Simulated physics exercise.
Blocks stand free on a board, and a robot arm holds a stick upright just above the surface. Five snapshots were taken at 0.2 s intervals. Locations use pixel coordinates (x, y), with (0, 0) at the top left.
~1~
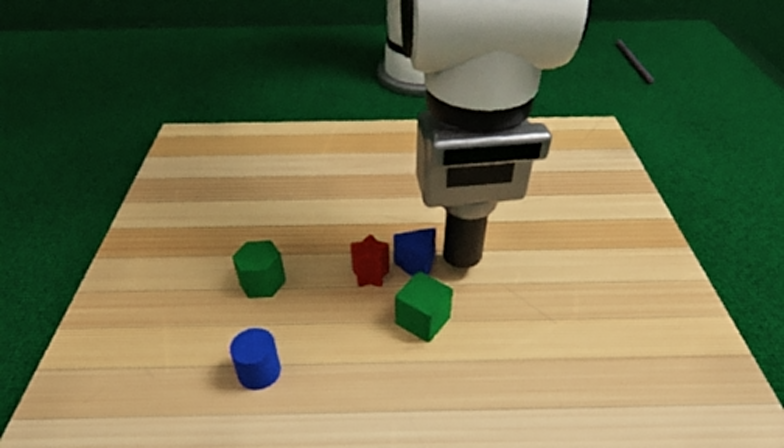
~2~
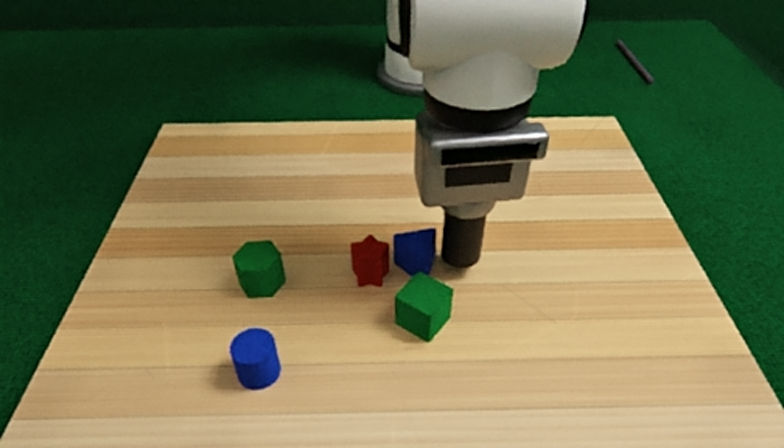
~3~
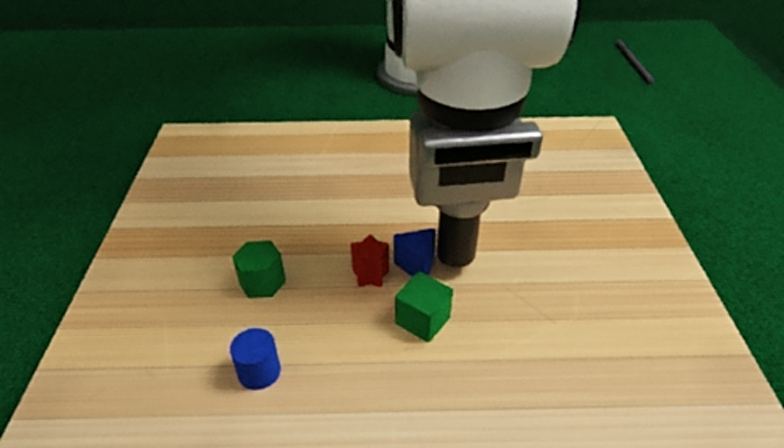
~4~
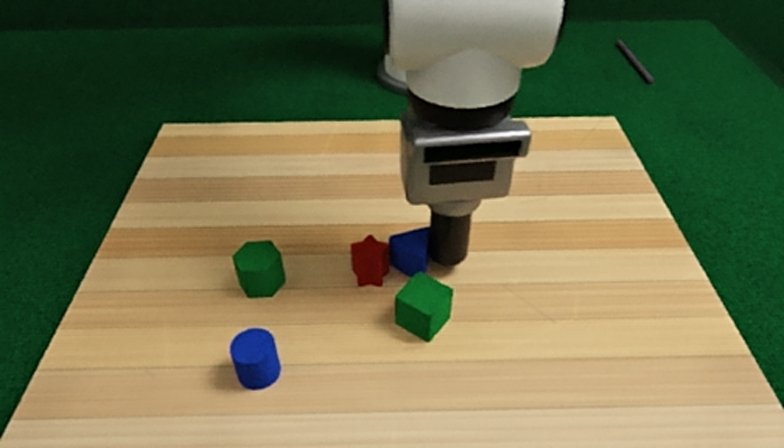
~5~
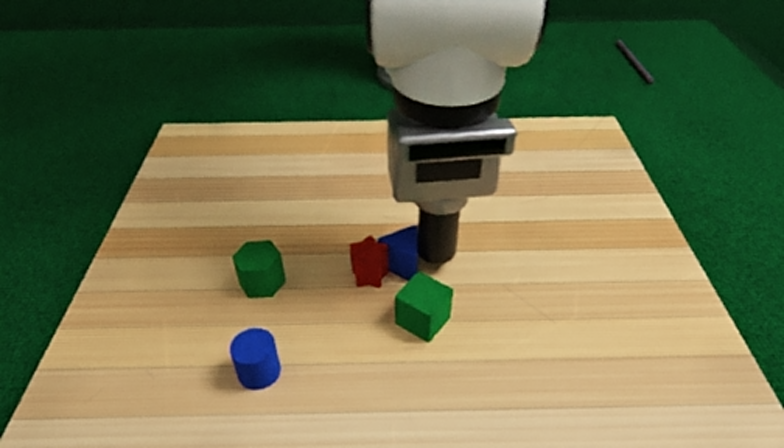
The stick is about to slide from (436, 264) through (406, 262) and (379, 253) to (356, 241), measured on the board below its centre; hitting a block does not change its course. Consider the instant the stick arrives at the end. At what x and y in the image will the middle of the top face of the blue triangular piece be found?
The answer is (336, 234).
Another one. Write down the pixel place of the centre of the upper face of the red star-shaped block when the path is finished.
The answer is (344, 258).
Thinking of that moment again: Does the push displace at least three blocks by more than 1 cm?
No
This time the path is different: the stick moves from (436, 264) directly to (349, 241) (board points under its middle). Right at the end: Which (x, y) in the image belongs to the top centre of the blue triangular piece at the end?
It should be at (328, 233) by then.
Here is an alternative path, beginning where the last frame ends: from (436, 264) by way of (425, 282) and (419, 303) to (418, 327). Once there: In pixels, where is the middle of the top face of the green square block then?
Its top face will be centred at roughly (430, 336).
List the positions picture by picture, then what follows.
In the first frame, stick tip at (463, 255); block tops, red star-shaped block at (370, 248); blue triangular piece at (418, 239); green square block at (424, 292).
In the second frame, stick at (461, 255); blocks unchanged.
In the third frame, stick at (456, 254); blocks unchanged.
In the fourth frame, stick at (448, 252); blue triangular piece at (414, 239).
In the fifth frame, stick at (437, 251); red star-shaped block at (369, 248); blue triangular piece at (403, 239); green square block at (424, 292).
What follows on the original path. Halfway along, stick at (391, 246); red star-shaped block at (344, 258), turned 25° anticlockwise; blue triangular piece at (357, 237), turned 15° anticlockwise.
At the end, stick at (355, 228); red star-shaped block at (344, 258), turned 25° anticlockwise; blue triangular piece at (336, 234), turned 50° anticlockwise; green square block in place.
